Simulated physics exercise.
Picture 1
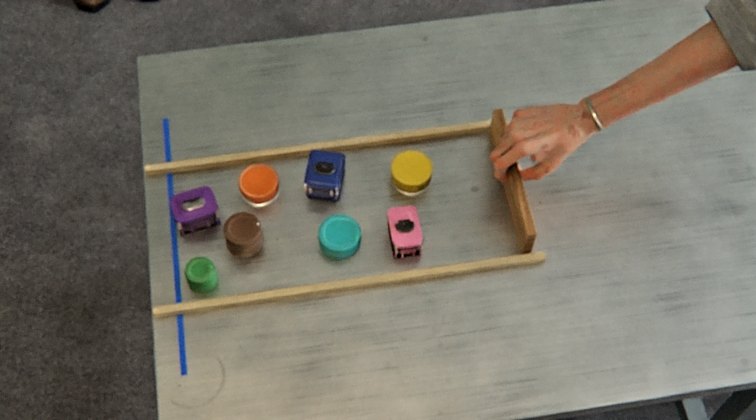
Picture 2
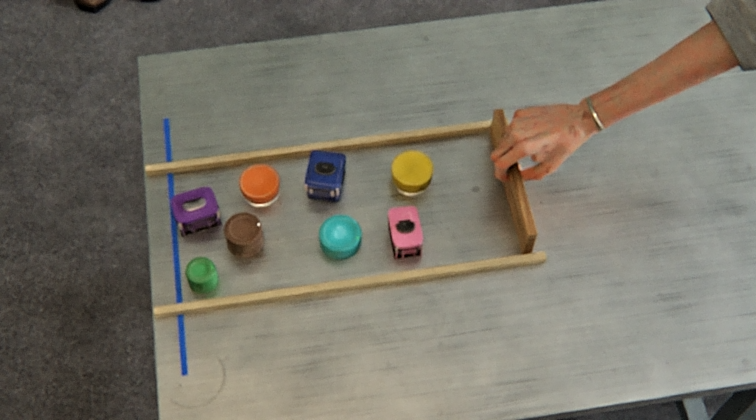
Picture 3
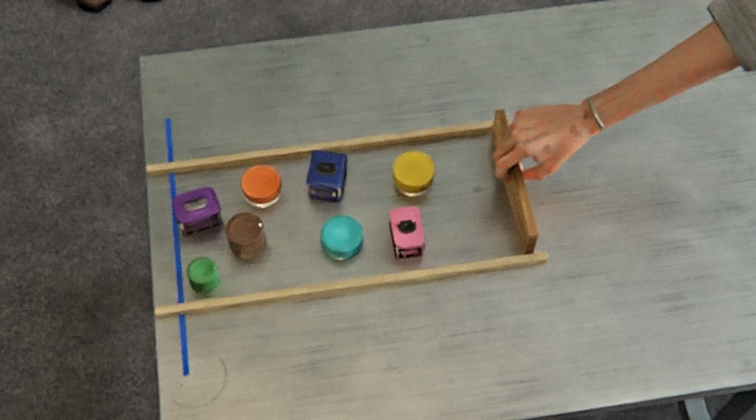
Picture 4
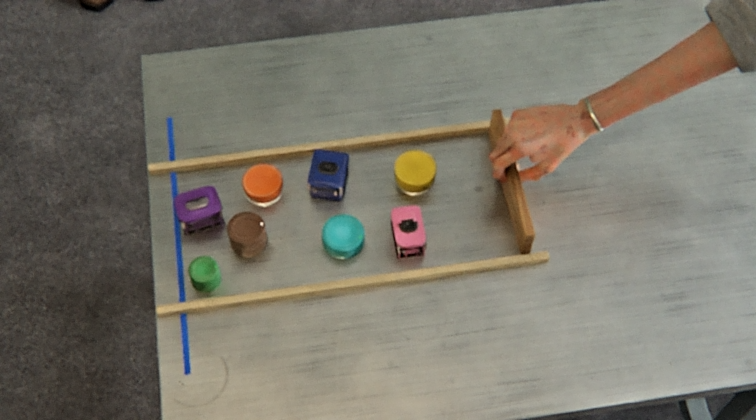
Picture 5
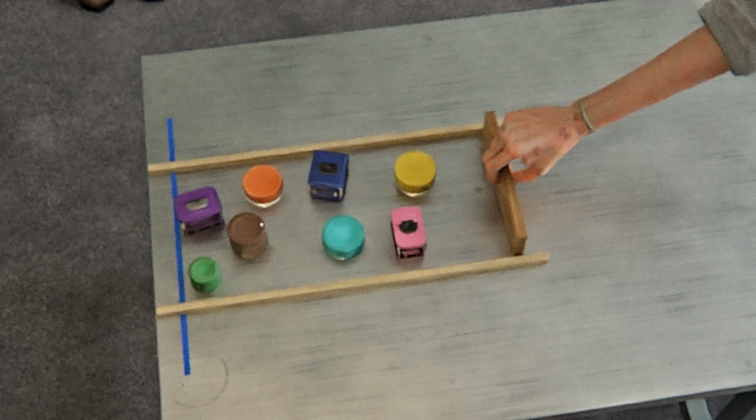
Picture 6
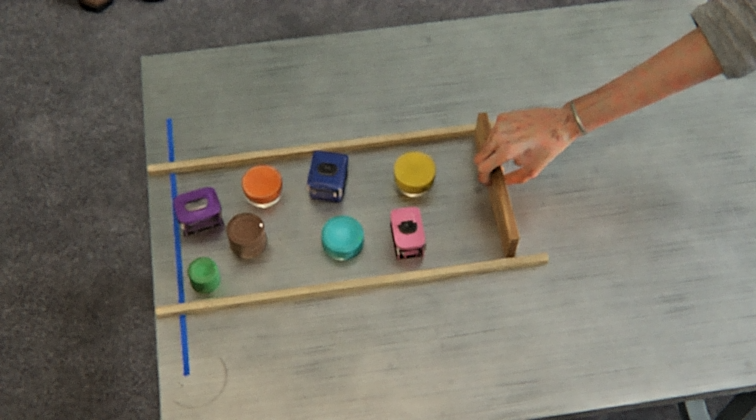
On a grey tabletop, eight small lidded containers and cases sit between two wooden rails, near a strip of blue tape at the left. A hand holds a wooden board at the right, then slides it slightly left while the objects stay in place.
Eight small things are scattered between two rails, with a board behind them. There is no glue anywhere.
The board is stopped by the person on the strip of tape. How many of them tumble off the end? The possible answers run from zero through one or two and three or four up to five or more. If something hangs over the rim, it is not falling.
So the count of drops is upwards of four.
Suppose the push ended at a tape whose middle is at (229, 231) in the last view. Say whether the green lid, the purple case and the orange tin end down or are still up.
Going one by one, the green lid is not lost, the purple case ends up off, the orange tin ends up off.
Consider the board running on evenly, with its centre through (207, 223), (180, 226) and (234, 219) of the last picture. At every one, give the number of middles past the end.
The counts would come out as 4, 6 and 2.
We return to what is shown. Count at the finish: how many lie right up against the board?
It ends up touching 2.
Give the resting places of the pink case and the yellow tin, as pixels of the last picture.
Reading them off: First (163, 266); then (153, 207).
A little later, none off yet; green lid at rest near (204, 276); purple case at rest near (199, 211); brown lid at rest near (247, 236).
Next, none off yet; green lid at rest near (204, 276); purple case shifted about its own width near (170, 218); brown lid shifted about its own width near (198, 235).
When it is over, the number that fall off is five or more; down, turquoise lid, blue case, orange tin, brown lid, purple case and green lid.
